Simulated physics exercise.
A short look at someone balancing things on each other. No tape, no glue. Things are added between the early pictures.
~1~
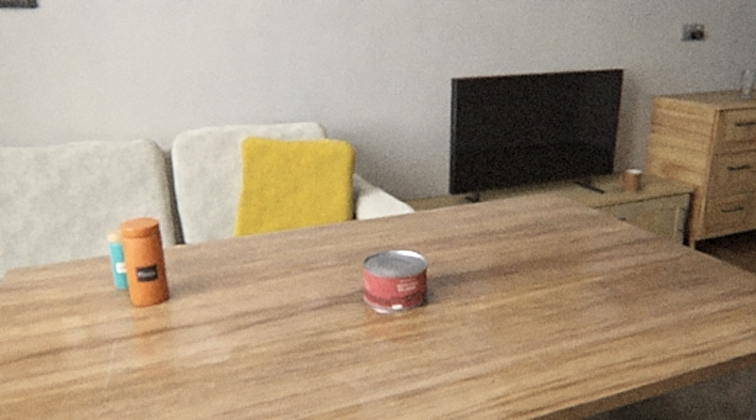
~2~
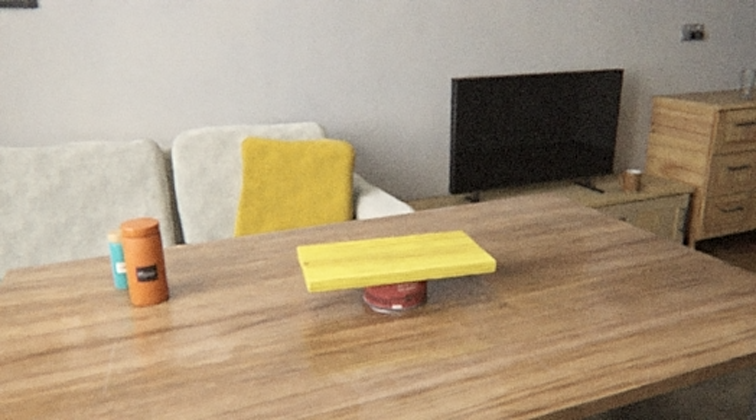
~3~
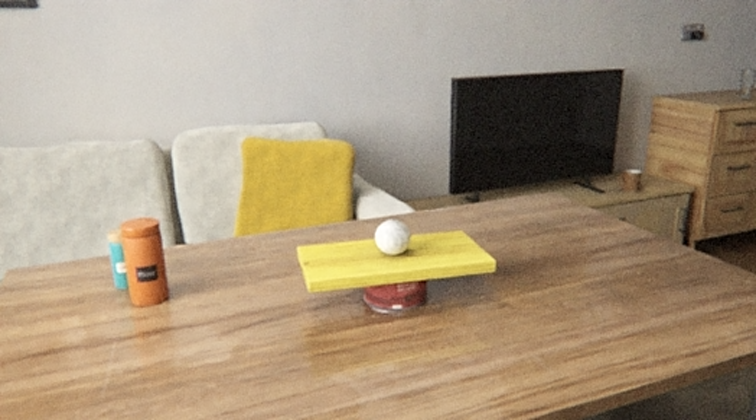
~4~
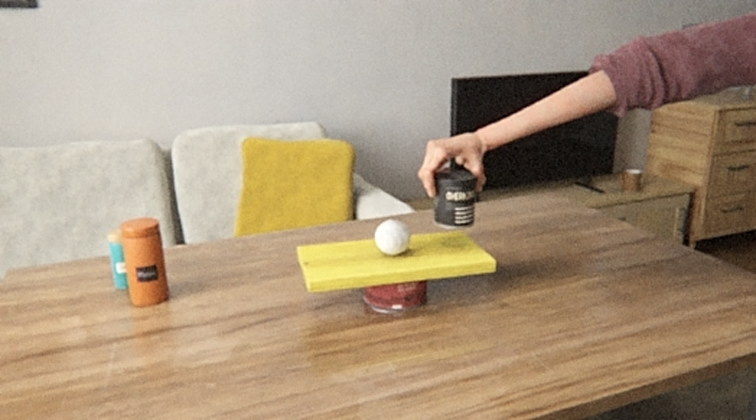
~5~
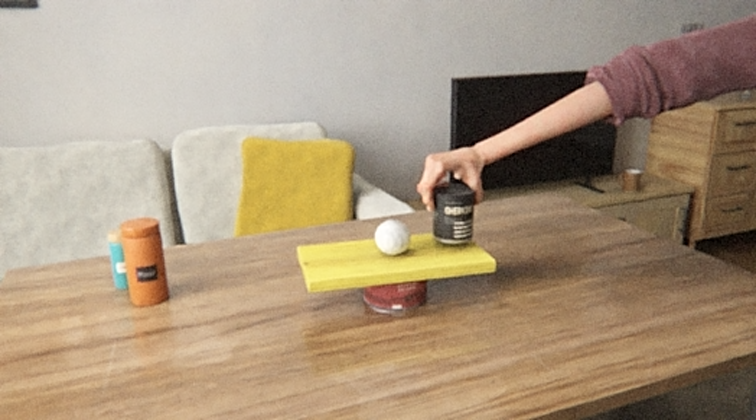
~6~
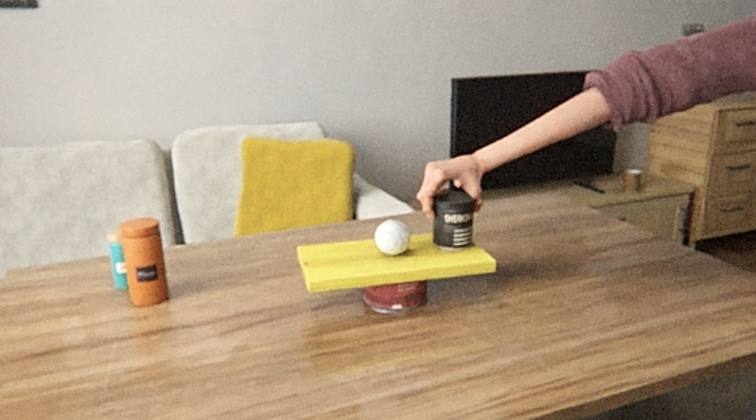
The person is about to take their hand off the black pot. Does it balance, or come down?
Outcome: The pile stays up.
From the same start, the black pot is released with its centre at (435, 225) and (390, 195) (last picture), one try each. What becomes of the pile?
First, it holds; second, it loses its balance.
Then, 0.20 s on from there, no change.
Then, 0.70 s on from there, black pot resting near (453, 221).
In the end, all 6 unmoved. At the end, from the last picture's camera, black pot near (453, 221). The pile holds.
